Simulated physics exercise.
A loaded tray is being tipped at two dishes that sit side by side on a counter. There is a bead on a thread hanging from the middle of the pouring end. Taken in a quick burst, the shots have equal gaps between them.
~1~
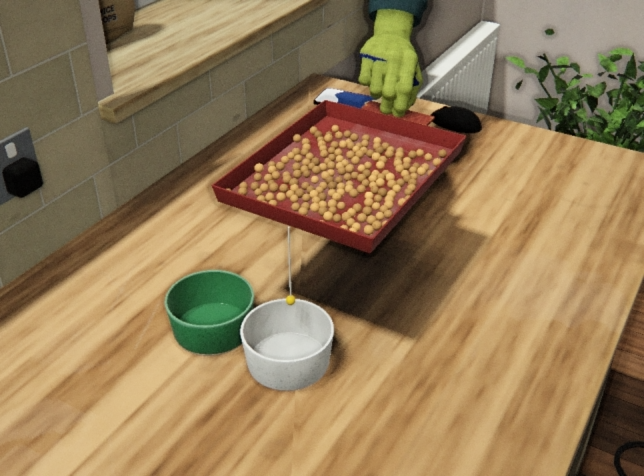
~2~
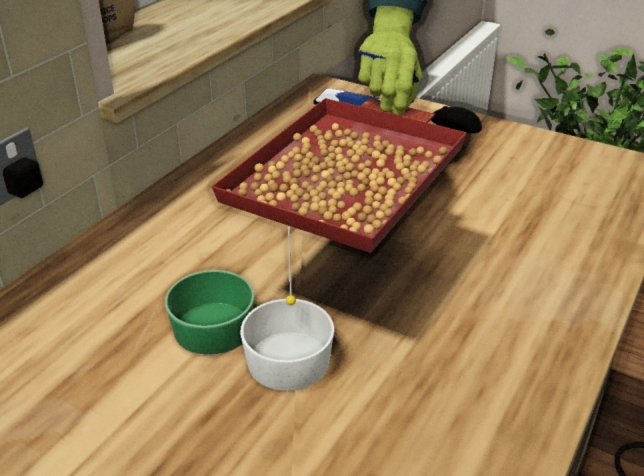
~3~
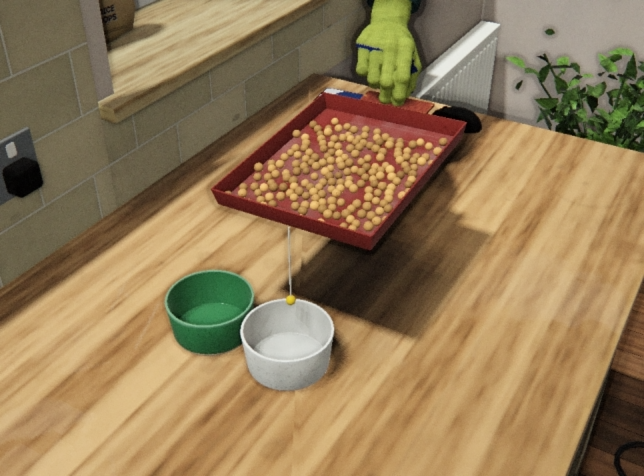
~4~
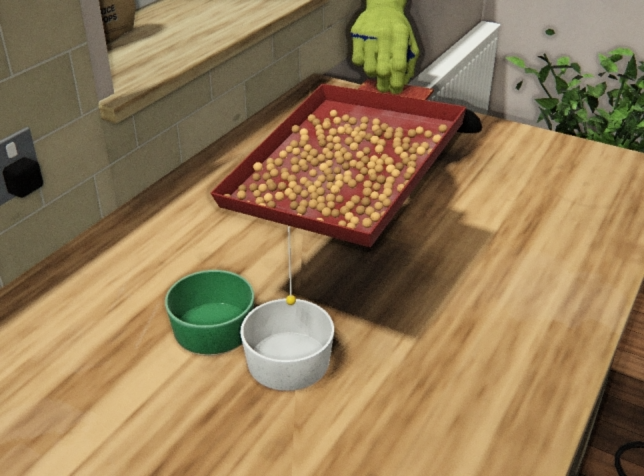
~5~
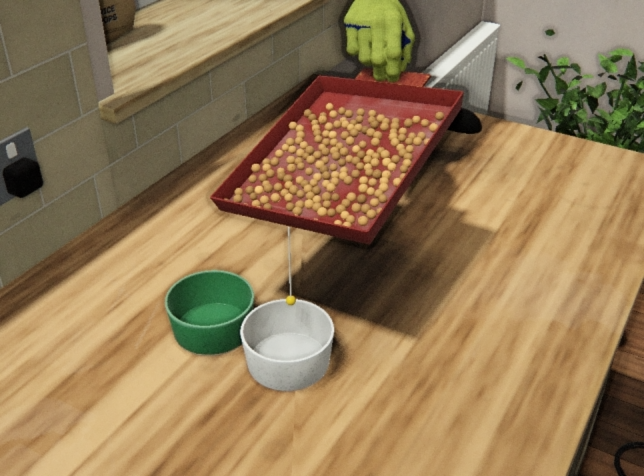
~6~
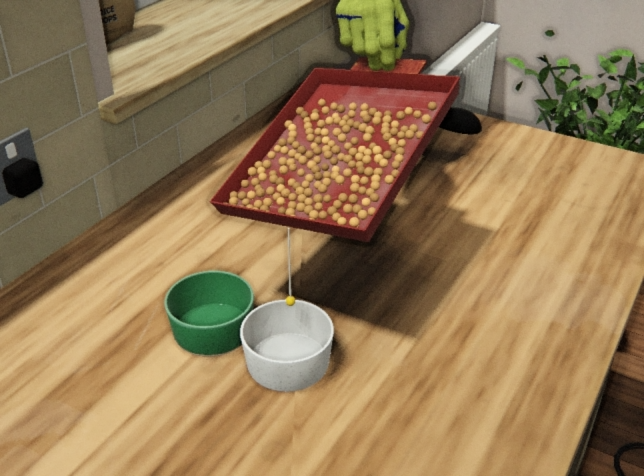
A green-gloved hand raising the far end of a red tray of round wooden beads above green and white dishes.
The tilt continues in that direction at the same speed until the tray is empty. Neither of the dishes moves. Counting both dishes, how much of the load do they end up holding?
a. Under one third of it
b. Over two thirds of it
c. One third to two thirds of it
Answer: B.
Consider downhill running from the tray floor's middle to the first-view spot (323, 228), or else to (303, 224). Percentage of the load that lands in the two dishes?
Roughly 30 percent first and 50 percent second.
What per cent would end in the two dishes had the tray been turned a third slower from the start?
Roughly 100 percent.
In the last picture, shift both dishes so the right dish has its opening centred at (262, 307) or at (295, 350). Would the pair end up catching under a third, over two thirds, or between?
To begin with: More than two thirds; after that: One to two thirds.
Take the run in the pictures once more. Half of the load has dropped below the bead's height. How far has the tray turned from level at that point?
Close to 90 degrees, I reckon.
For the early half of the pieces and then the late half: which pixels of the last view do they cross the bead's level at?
Around (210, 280) and then (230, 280).
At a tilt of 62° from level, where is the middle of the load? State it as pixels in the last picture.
Somewhere about pixel (252, 197).
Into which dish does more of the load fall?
It's the left that ends up holding more.
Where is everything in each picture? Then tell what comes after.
The first frame shows corners of the pouring end (217, 185) and (371, 236), level; middle of the load (339, 180), round wooden beads; left dish (184, 336); right dish (263, 371); bead on its thread (291, 300).
The second frame shows corners of the pouring end (217, 186) and (371, 235), level; middle of the load (339, 179).
The third frame shows corners of the pouring end (216, 188) and (370, 233), tipped barely, lowest at the left corner; middle of the load (339, 176).
The fourth frame shows corners of the pouring end (215, 192) and (368, 230), tipped a little, lowest at the left corner; middle of the load (337, 171).
The fifth frame shows corners of the pouring end (215, 196) and (366, 228), tipped a little, lowest at the left corner; middle of the load (342, 163).
The sixth frame shows corners of the pouring end (214, 200) and (363, 227), tipped clearly, lowest at the left corner; middle of the load (334, 161), almost all on the move; left dish (184, 337); right dish (263, 371).
Just after the last frame, tray tipped steeply; almost all on the tray; just a few in the left dish; about a tenth in the air.
A moment on, tray tipped right over; about a tenth on the tray; just a few in the right dish; the larger part in the left dish; just a few outside both; about a tenth in the air.
Further on, tray tipped past a quarter turn; just a few in the right dish; almost all in the left dish; about a tenth outside both.
When it is over, tray tipped past a quarter turn; just a few in the right dish; almost all in the left dish; about a tenth outside both.
